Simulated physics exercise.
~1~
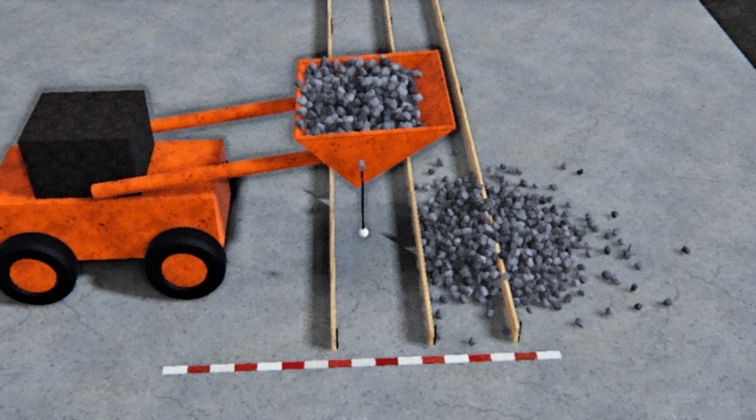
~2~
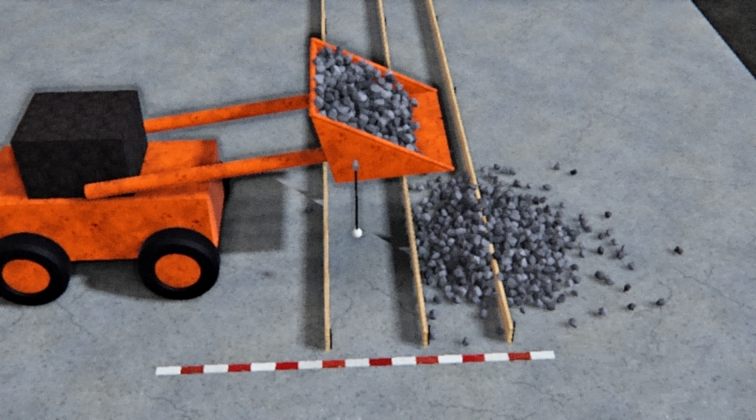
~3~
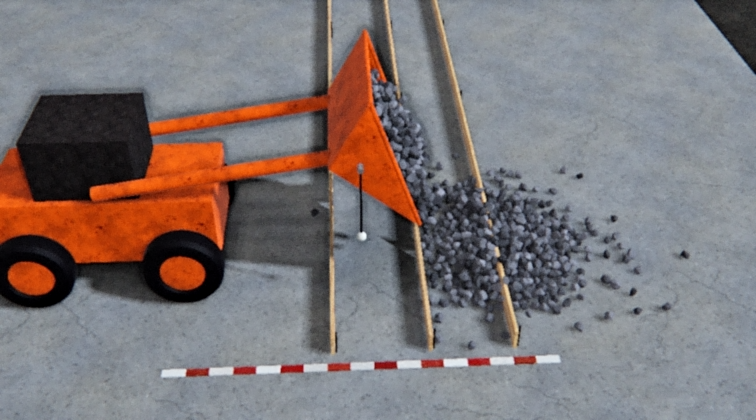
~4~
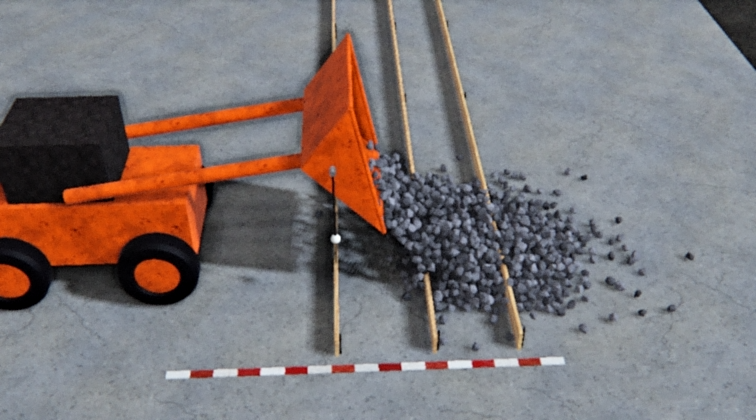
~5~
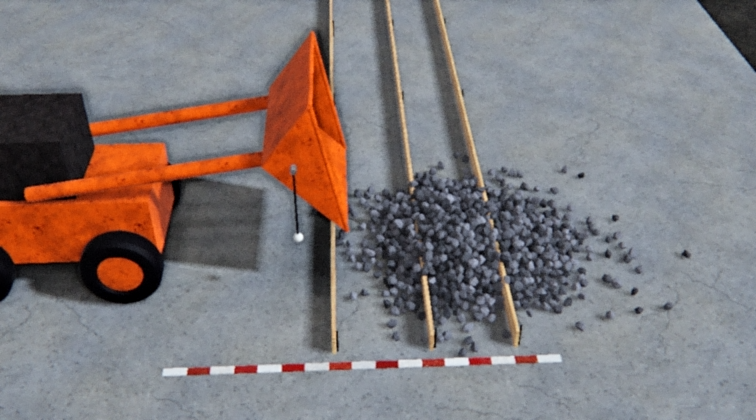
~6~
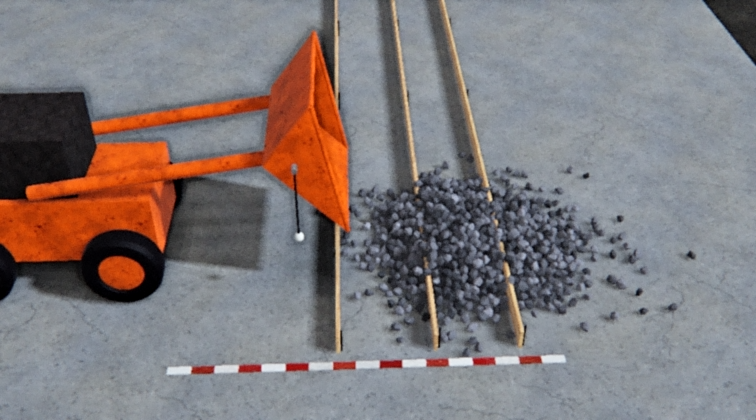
Orange loader tipping its bucket of grey stones onto a loose heap across wooden planks, then backing left with the bucket empty.
